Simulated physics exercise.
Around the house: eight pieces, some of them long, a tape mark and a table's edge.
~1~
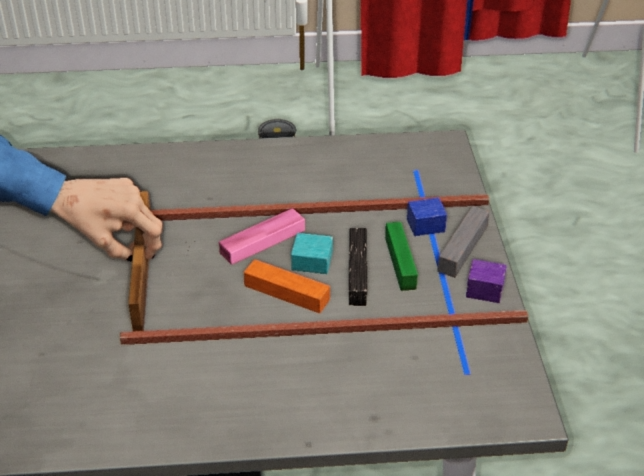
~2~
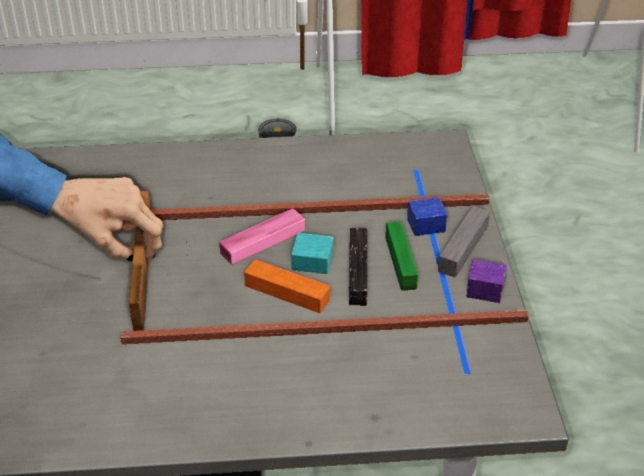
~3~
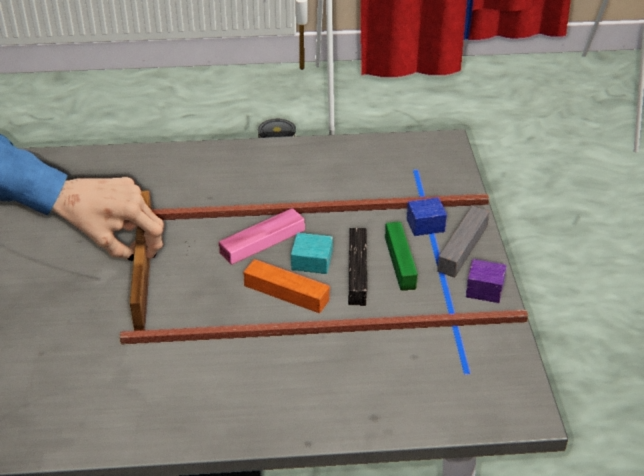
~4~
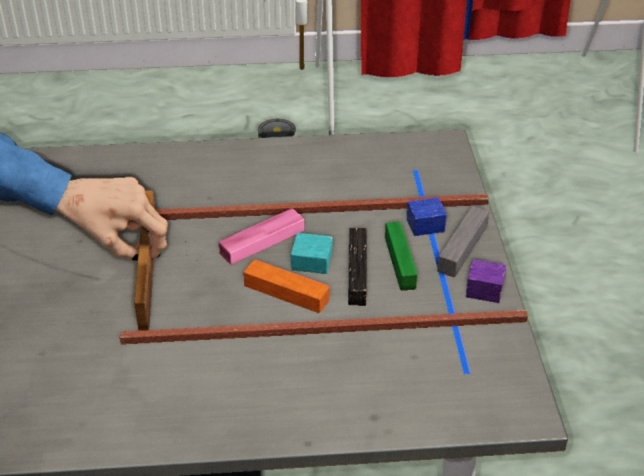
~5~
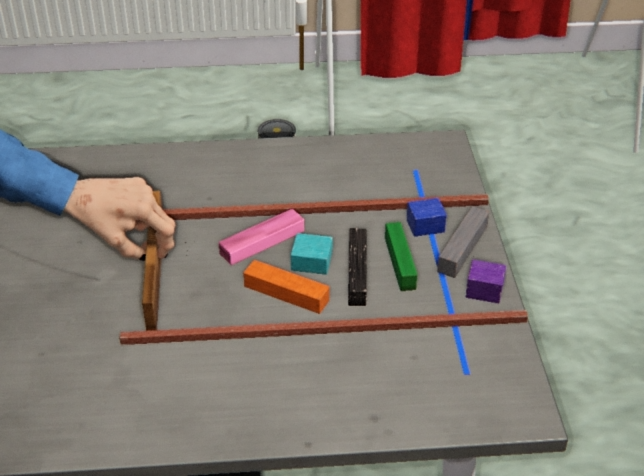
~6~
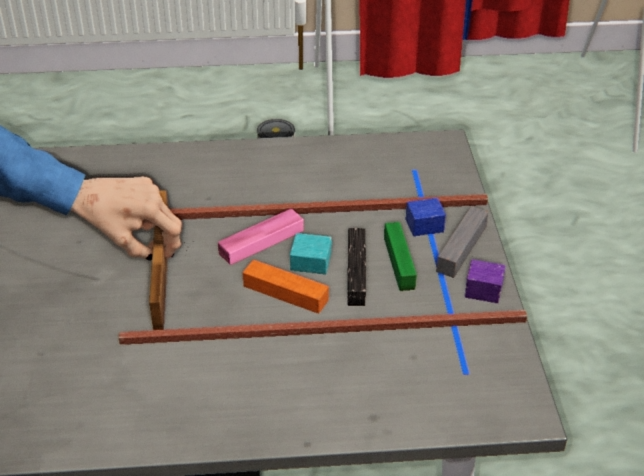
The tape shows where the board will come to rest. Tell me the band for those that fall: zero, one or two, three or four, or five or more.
The number that fall off is three or four.
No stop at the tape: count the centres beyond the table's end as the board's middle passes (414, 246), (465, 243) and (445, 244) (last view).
The counts: 3, 5 and 5.
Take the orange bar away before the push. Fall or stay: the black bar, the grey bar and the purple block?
The black bar survives; the grey bar goes over; the purple block comes down.
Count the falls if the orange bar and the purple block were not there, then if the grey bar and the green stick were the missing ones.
Fallen: 1, and 2 in the other try.
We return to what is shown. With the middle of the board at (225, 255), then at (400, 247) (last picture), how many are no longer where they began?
The counts are 1 and 8.
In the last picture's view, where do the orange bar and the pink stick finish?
About (481, 283), and the other about (471, 224).
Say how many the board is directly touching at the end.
The number is 2.
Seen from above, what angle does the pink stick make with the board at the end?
Near 50 degrees.
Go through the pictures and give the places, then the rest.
In the first frame, purple block (486, 281); grey bar (464, 241); blue block (427, 217); board (141, 260); tape (439, 261).
In the second frame, grey bar (464, 241); pink stick (263, 236).
In the third frame, blue block (426, 217); green stick (401, 255).
In the fourth frame, purple block (486, 281); black bar (358, 265).
In the fifth frame, grey bar (464, 241); orange bar (286, 287).
In the sixth frame, purple block (485, 281); grey bar (463, 241); blue block (425, 217); board (160, 259); tape (437, 261).
Soon after, none off yet; purple block at rest near (485, 281); grey bar at rest near (463, 241); blue block at rest near (425, 217).
After that, none off yet; purple block at rest near (485, 281); grey bar moving near (470, 239); blue block displaced about its own width near (446, 216).
In the end, the number that fall off is three or four; gone, green stick, blue block, grey bar and purple block.
